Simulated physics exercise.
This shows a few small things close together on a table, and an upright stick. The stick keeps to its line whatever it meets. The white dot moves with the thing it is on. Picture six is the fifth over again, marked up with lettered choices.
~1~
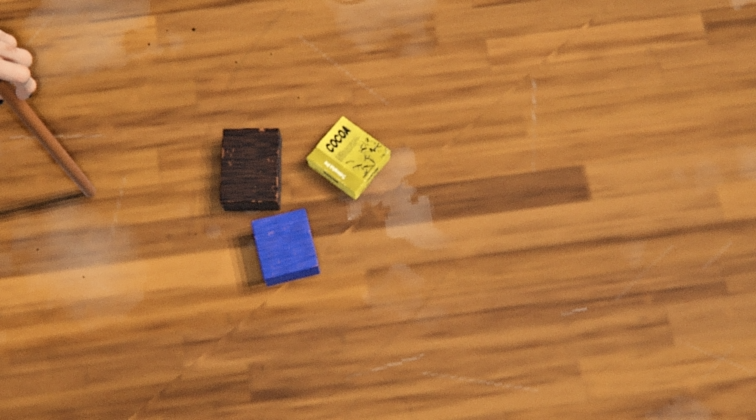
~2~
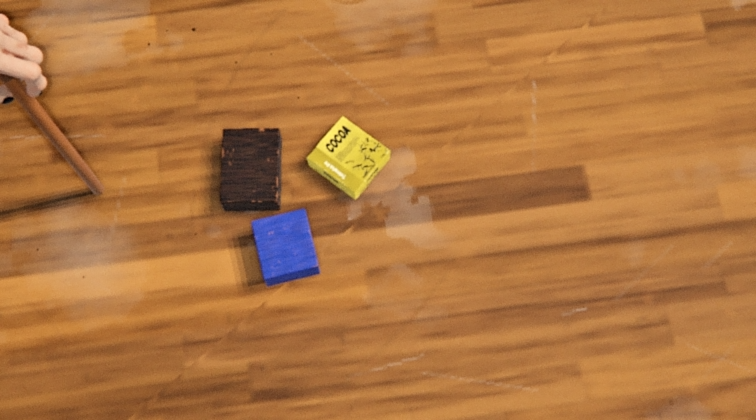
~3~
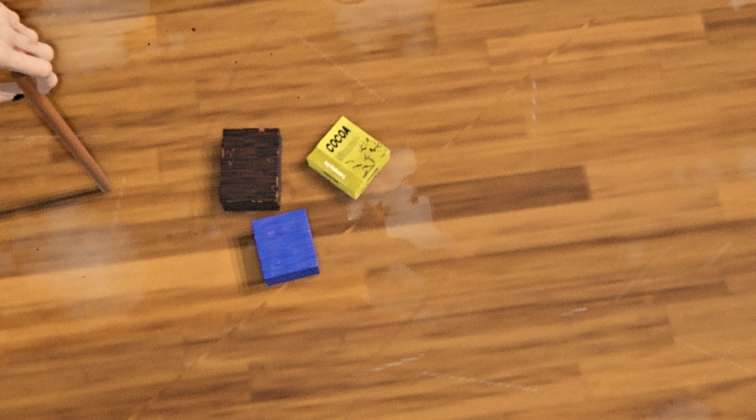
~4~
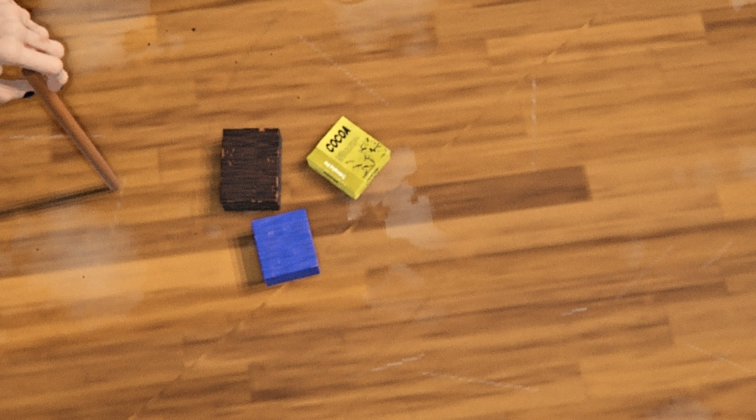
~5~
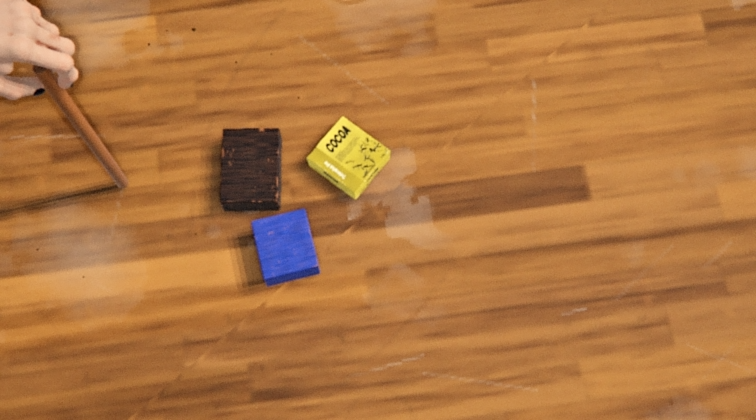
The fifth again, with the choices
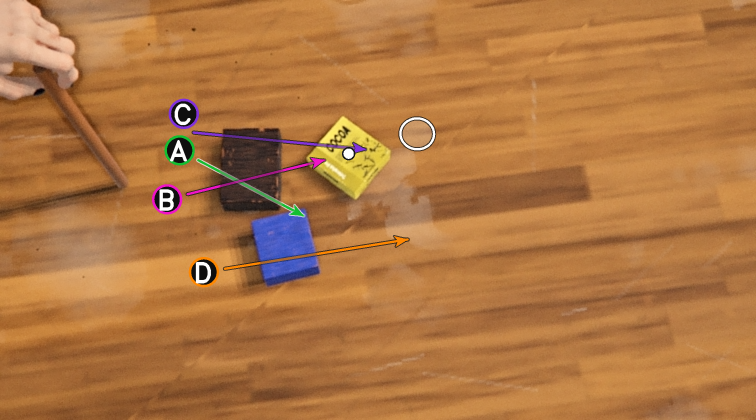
At the start, a dark block, a yellow cocoa packet and a blue block sit close together on a wooden table, with a hand holding a brown stick at the left edge. The hand then moves the stick slightly rightward toward the objects, which stay still throughout.
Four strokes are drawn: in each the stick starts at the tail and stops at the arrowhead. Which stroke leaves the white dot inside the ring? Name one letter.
Only B gets it there.
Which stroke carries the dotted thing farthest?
B.
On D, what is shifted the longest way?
It is the blue block.
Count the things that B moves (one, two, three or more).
It moves two.
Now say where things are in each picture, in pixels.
Black block (252, 170); yellow packet (349, 158); blue block (286, 247), in the first frame.
Blue block (286, 247); black block (252, 170), in the second frame.
Yellow packet (349, 158); blue block (286, 247), in the third frame.
Black block (252, 170); yellow packet (349, 158), in the fourth frame.
Blue block (286, 247); black block (252, 170); yellow packet (349, 158), in the fifth frame.
On the copy, A from (198, 160) to (303, 216); B from (188, 194) to (324, 160); C from (193, 133) to (365, 149); D from (225, 269) to (408, 239); the ring at (417, 133); the white dot at (349, 153).
On B. First, foot of the stick (238, 182); yellow packet (349, 158); black block (269, 164).
Then, foot of the stick (287, 170); yellow packet (381, 150); black block (314, 145).
Finally, foot of the stick (324, 161); yellow packet (418, 138); black block (350, 134); the dot on the yellow packet is in the ring.
By contrast, A leaves the dotted thing at (365, 147); C leaves the dotted thing at (387, 177); D leaves the dotted thing at (351, 148).
